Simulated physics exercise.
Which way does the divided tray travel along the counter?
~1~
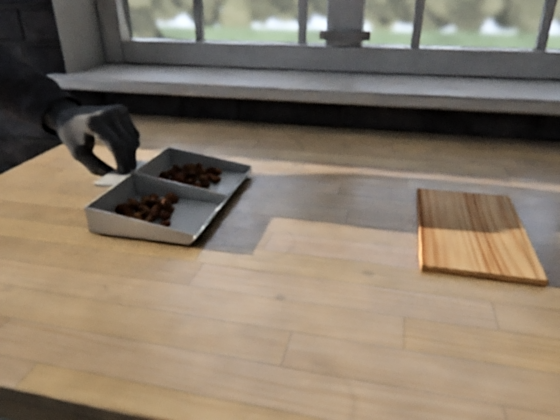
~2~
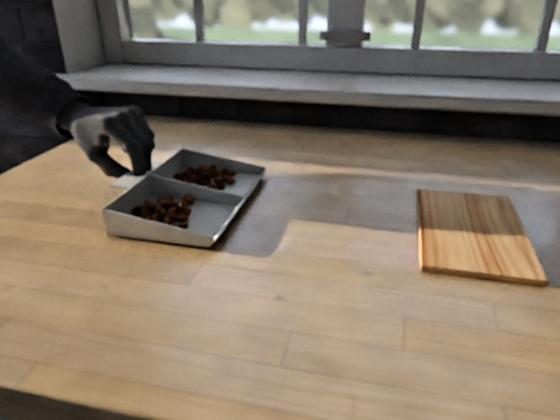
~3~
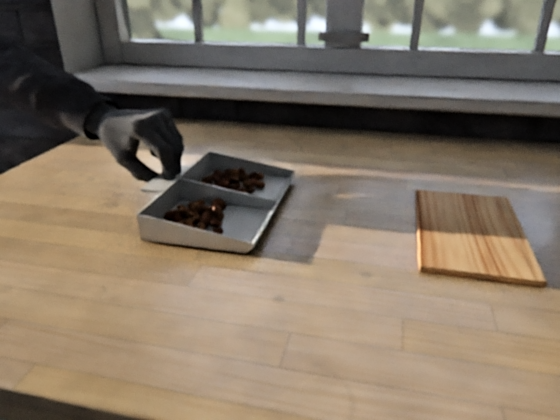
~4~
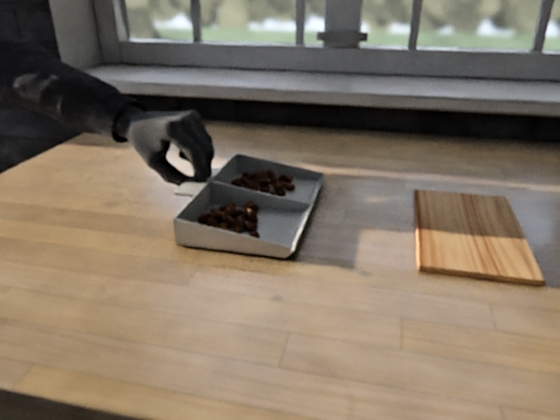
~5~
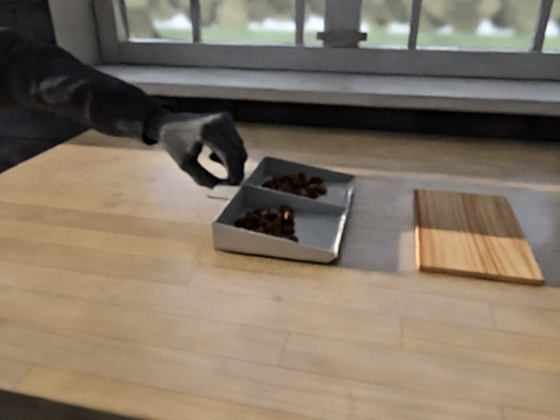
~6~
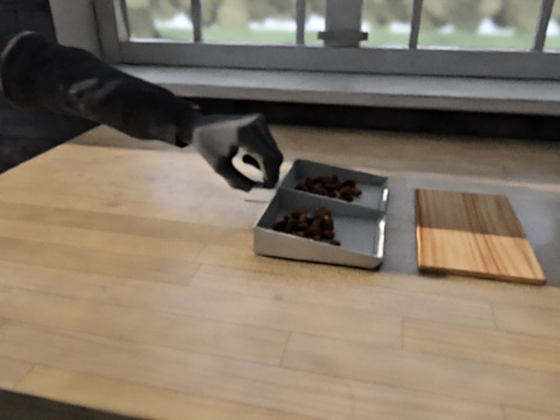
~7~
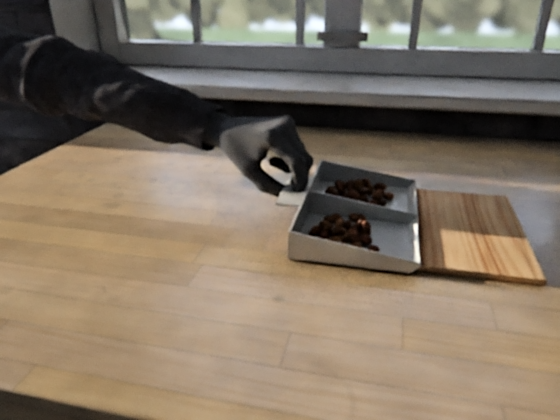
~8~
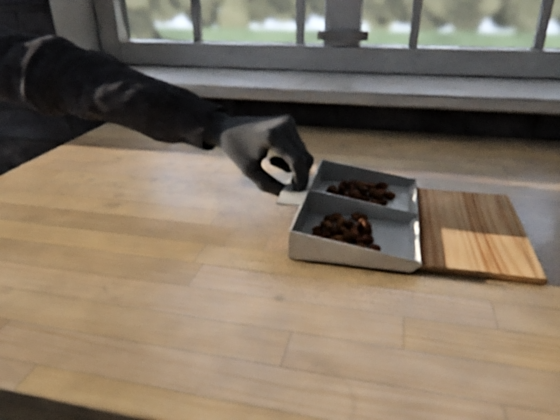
The tray travels to the right, toward the wooden board.
